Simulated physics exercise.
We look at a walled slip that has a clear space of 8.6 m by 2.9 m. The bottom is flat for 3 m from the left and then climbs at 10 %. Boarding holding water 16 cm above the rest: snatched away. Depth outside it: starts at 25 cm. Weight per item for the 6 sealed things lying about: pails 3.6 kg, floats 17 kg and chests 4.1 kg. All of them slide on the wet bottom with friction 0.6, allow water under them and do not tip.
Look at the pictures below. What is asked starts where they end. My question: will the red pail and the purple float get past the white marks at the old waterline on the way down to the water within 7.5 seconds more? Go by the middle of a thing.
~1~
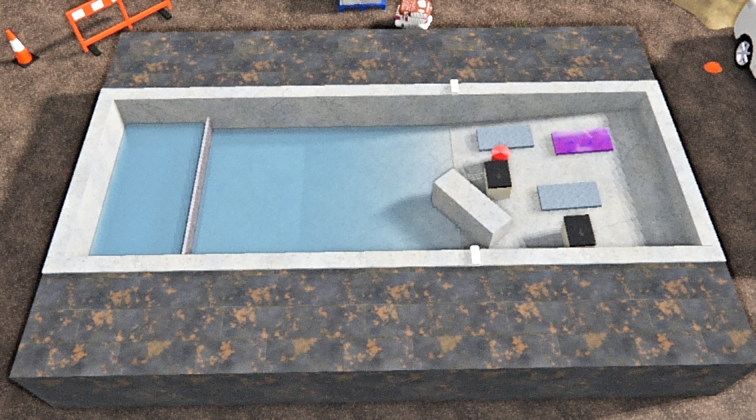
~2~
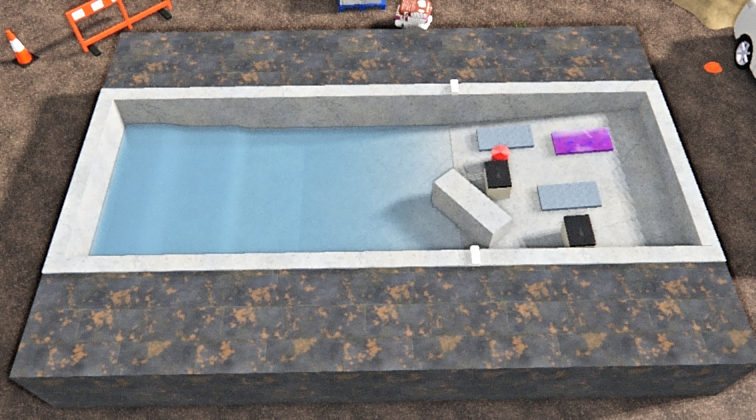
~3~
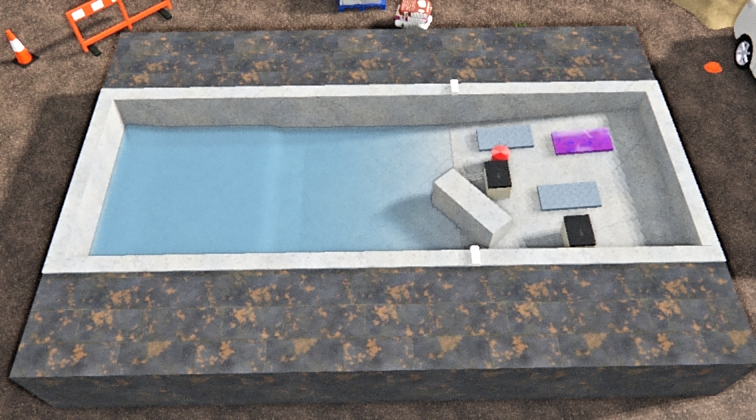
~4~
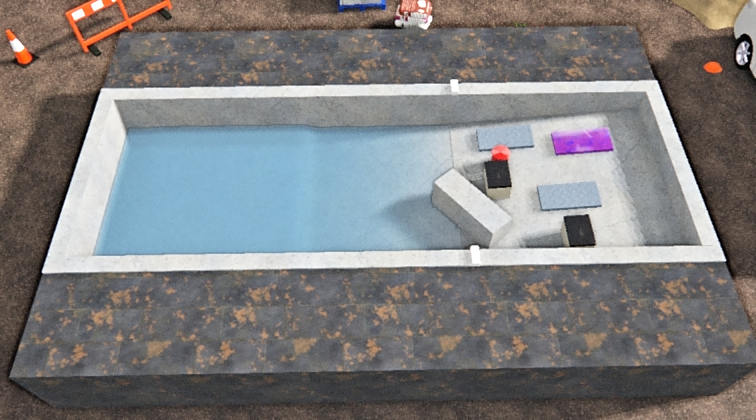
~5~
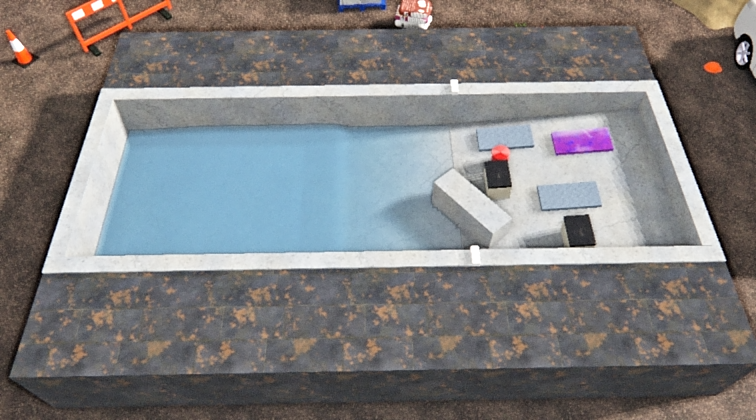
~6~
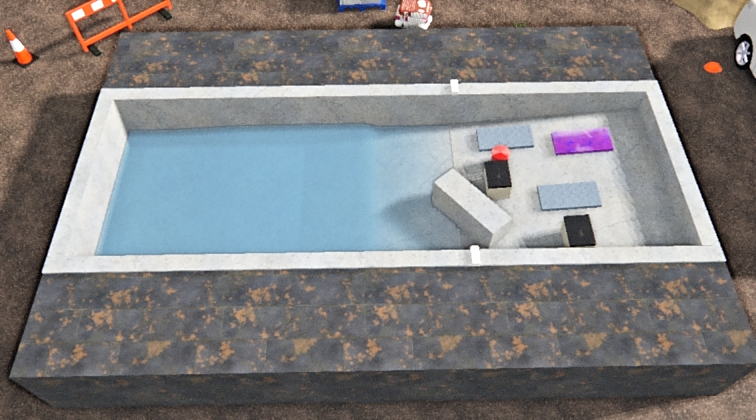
Take the red pail first: It ends up on the near side; the purple float ends up on the near side.
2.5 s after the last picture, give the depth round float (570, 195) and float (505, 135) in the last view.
First roughly 1 cm, second roughly 6 cm.
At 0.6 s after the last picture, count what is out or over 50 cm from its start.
Tally at that time: 0.
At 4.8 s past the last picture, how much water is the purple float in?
Depth approx. 0 cm.
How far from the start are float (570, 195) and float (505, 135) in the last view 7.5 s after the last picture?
0 cm and 140 cm respectively.
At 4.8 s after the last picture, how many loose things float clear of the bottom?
At that time, 1.
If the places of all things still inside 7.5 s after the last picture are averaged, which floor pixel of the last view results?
The average lands around (501, 175).
Then, 0.6 s after the last picture the red pail is near (503, 152), 0.0 m from its start, aground; the purple float is near (583, 140), 0.0 m from its start, aground; 0 of 6 are over the mark; 0 afloat.
Then, 2.5 s after the last picture the red pail is near (523, 154), 0.3 m from its start, aground; the purple float is near (583, 140), 0.0 m from its start, aground; 0 of 6 are over the mark; 0 afloat.
Then, 4.8 s after the last picture the red pail is near (523, 154), 0.3 m from its start, aground; the purple float is near (583, 140), 0.0 m from its start, aground; 0 of 6 are over the mark; 1 afloat.
Then, 7.5 s after the last picture the red pail is near (523, 154), 0.3 m from its start, aground; the purple float is near (583, 140), 0.0 m from its start, aground; 2 of 6 are over the mark; 1 afloat.
